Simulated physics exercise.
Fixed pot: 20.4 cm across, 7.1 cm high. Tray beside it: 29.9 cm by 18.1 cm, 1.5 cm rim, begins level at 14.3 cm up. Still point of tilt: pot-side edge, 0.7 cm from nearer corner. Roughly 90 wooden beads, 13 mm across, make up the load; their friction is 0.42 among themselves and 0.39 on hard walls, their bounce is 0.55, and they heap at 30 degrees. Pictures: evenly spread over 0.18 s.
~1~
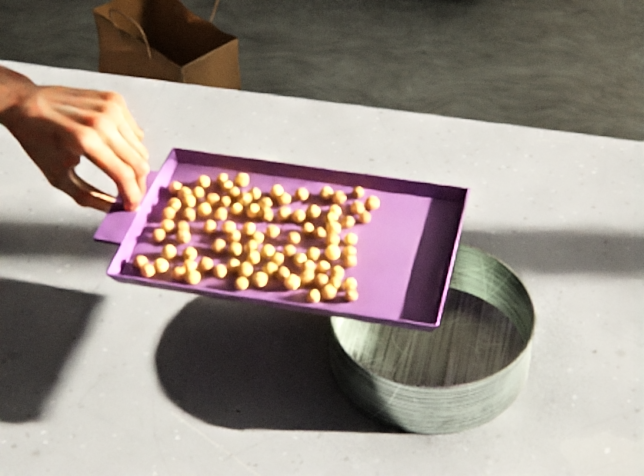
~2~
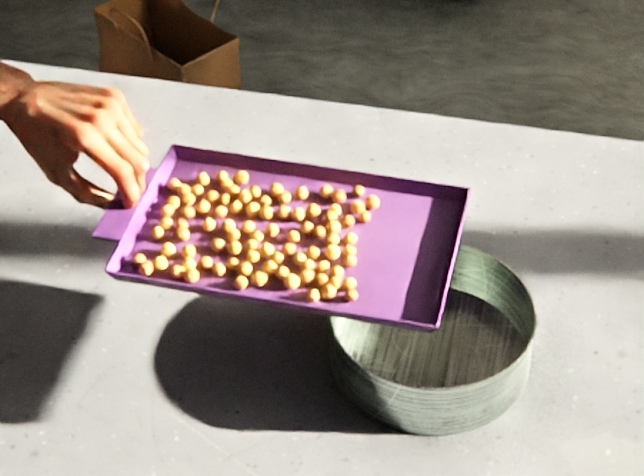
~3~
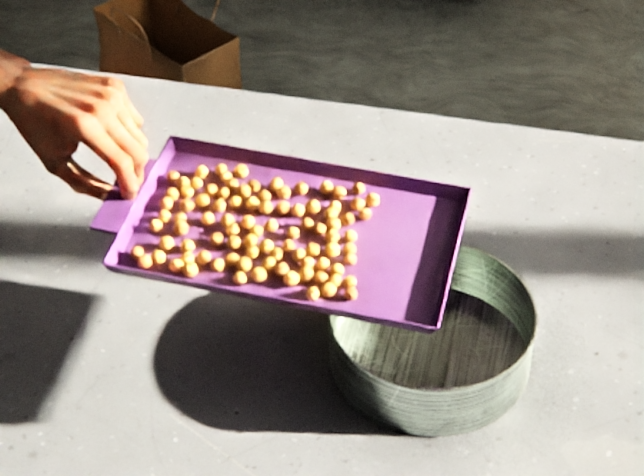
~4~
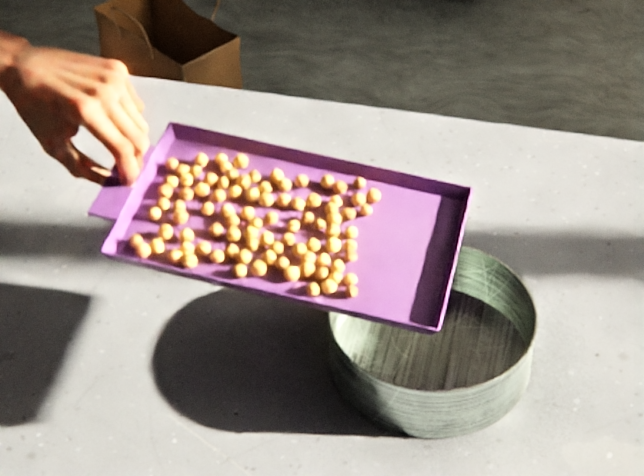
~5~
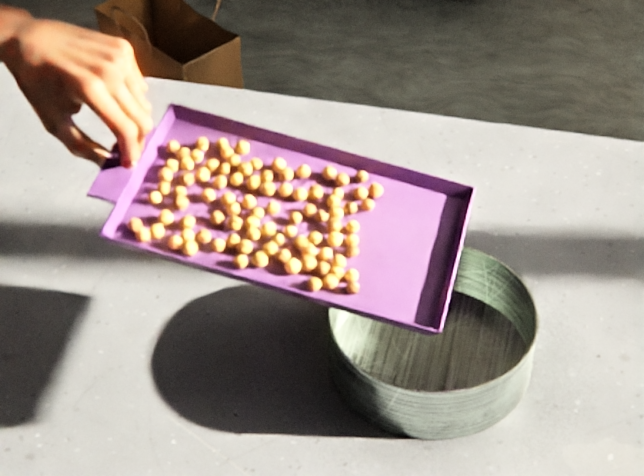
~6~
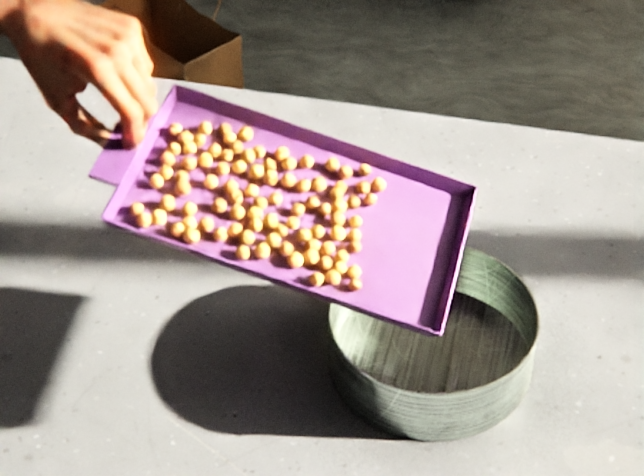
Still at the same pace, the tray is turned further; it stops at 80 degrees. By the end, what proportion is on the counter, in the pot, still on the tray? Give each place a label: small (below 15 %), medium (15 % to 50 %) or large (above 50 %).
Shares by place: Counter large, pot medium, left on the tray small.
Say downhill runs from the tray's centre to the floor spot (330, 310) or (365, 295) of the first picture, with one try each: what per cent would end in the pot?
Approximately 0 percent, then 0 percent.
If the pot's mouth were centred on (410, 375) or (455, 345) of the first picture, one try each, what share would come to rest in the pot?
About 45 and 75 per cent.
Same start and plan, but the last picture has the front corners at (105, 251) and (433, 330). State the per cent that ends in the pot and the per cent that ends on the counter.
The pot gets 0 and the counter 100.
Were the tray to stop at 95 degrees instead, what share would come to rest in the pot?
In that case it comes to about 30 in a hundred.
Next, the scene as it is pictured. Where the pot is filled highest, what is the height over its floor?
It gets to about 1.5 cm.
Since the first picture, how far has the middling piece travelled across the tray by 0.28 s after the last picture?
I'd say close to 7 centimetres.
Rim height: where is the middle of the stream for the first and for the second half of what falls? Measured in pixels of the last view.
First near (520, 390), later near (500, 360).
Then, 0.28 s after the last picture, tilt 47 degrees; the tray holds 100 %, the pot 0 %.
Then, 0.47 s after the last picture, tilt 69 degrees; the tray holds 60 %, the pot 0 %.
Then, 0.77 s after the last picture, tilt 80 degrees; the tray holds 0 %, the pot 25 %.
In the end, counter 70 %, pot 30 %, tray 0 %.
